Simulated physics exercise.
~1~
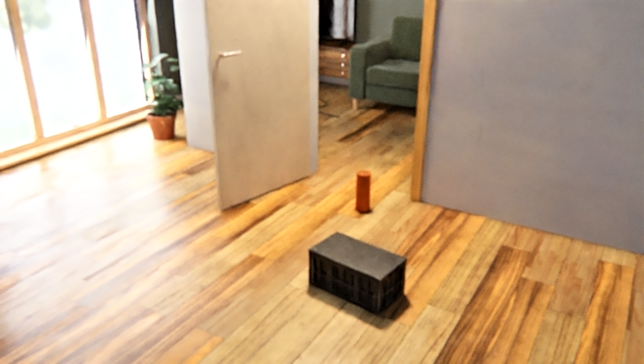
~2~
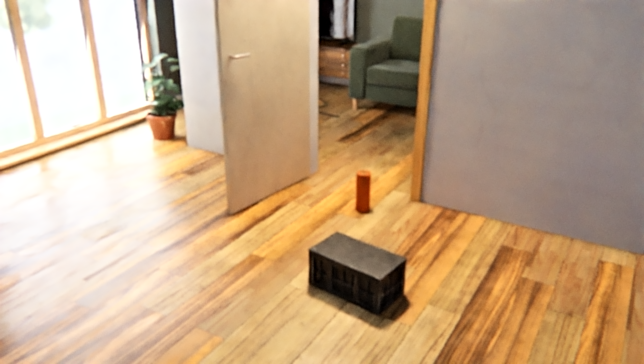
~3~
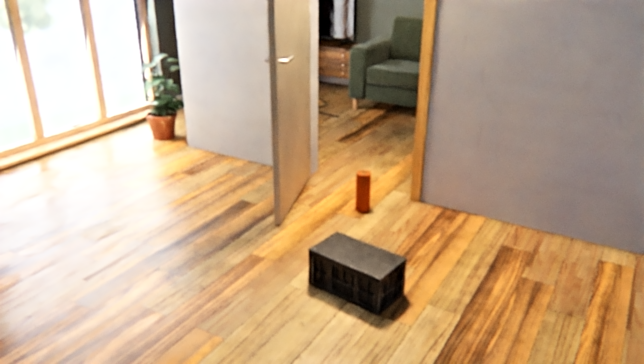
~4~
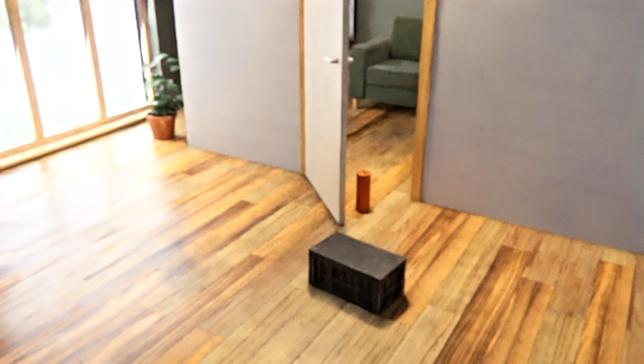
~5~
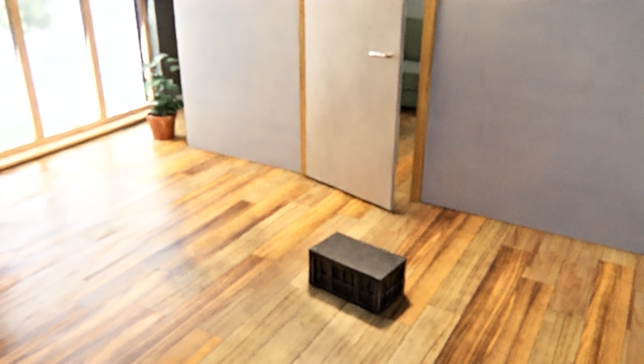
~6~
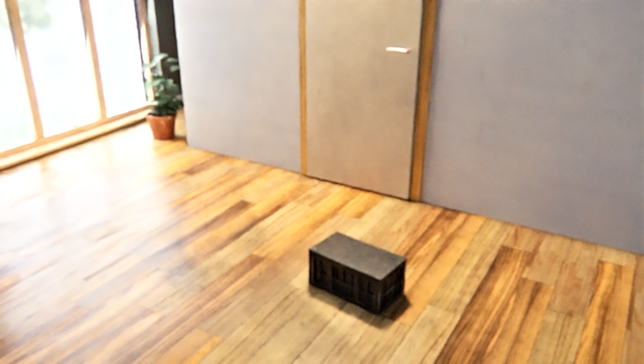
A pale door stands wide open in a grey wall, seen from a raised, still viewpoint over a wooden floor. An upright orange roll sits near the doorway, a black crate rests closer in the foreground, and a potted plant stands by bright windows at the left. Through the opening, a green armchair is visible in the next room. The door swings to the right, its edge sweeping past behind the crate toward the roll. As it nears the frame, the roll disappears from view behind it. The door ends fully shut, with the crate unmoved.
